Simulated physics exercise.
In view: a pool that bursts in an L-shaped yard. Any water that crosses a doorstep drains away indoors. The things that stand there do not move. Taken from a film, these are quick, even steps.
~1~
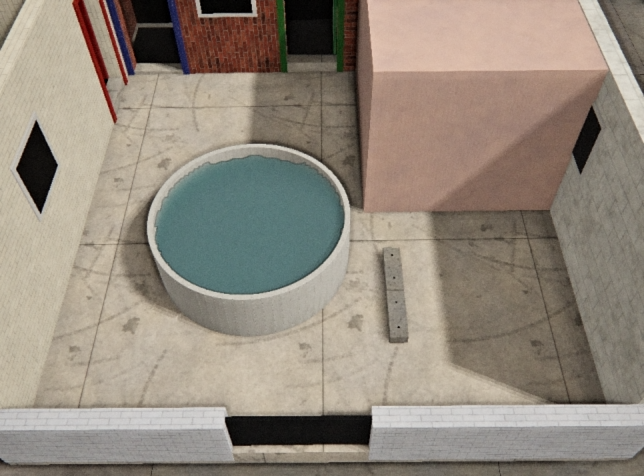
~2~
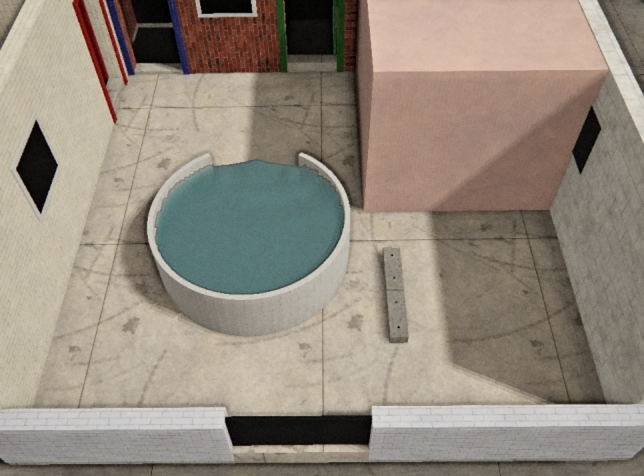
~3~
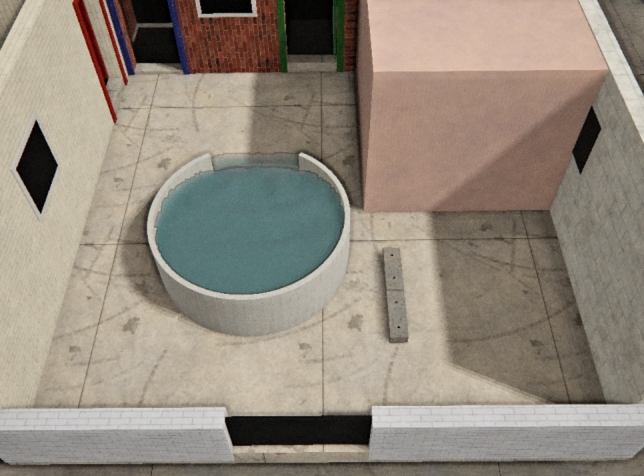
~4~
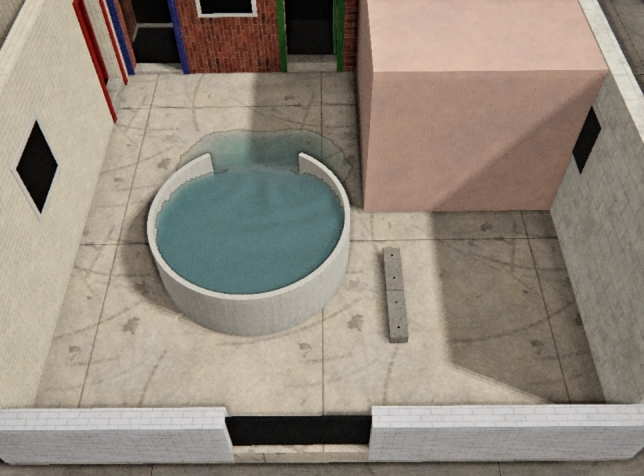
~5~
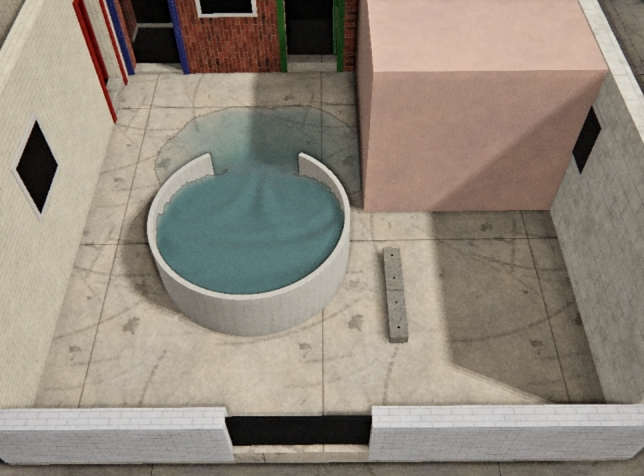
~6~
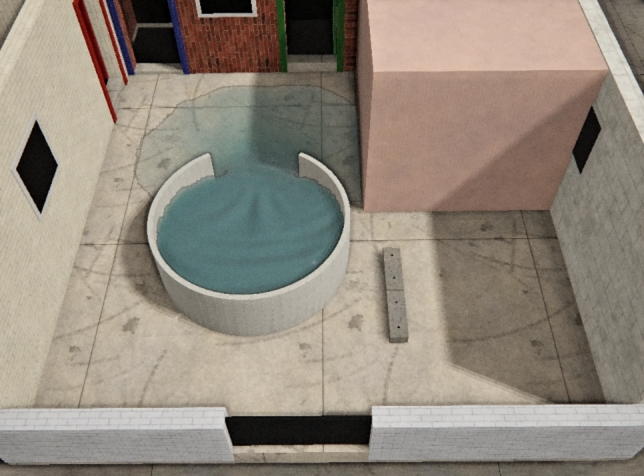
Water in the round pool slipped out through a gap that opened in the wall's far side, then spread in a thin, widening sheet across the paved yard toward the brick wall and doorways.
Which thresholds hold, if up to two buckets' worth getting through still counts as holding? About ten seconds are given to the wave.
The green door does not hold; the blue door does not hold; the red door does not hold.
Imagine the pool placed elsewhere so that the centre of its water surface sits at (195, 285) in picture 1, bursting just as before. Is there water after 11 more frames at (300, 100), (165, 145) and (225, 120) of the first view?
Soaked, soaked, soaked.
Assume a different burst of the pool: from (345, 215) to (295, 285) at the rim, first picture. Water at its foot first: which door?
Go with the green-painted one.
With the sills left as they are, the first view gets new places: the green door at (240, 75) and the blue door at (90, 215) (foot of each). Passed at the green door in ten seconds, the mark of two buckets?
In short: The green one goes over.
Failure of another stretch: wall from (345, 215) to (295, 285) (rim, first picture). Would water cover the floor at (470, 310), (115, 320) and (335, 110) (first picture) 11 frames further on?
The first spot is swamped, the second spared, the third spared.
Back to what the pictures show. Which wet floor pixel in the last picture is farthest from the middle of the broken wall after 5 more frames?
The farthest wet point should be near (128, 79).
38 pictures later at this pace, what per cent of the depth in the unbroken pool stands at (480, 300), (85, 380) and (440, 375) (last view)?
In order: About 0, 6 and 0 in a hundred.
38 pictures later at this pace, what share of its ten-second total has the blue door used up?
Approximately 70 per cent.
A moment on, water covers 35 % of the floor; the green door under two buckets in, the blue door under two buckets in, the red door wet at the sill, nothing in.
Next, water covers 35 % of the floor; the green door far over two buckets in, the blue door over two buckets in, the red door under two buckets in.
Then, water covers 40 % of the floor; the green door far over two buckets in, the blue door far over two buckets in, the red door over two buckets in.
Later, water covers 70 % of the floor; the green door far over two buckets in, the blue door far over two buckets in, the red door far over two buckets in.
In the end, water covers 90 % of the floor; the green door far over two buckets in, the blue door far over two buckets in, the red door far over two buckets in.
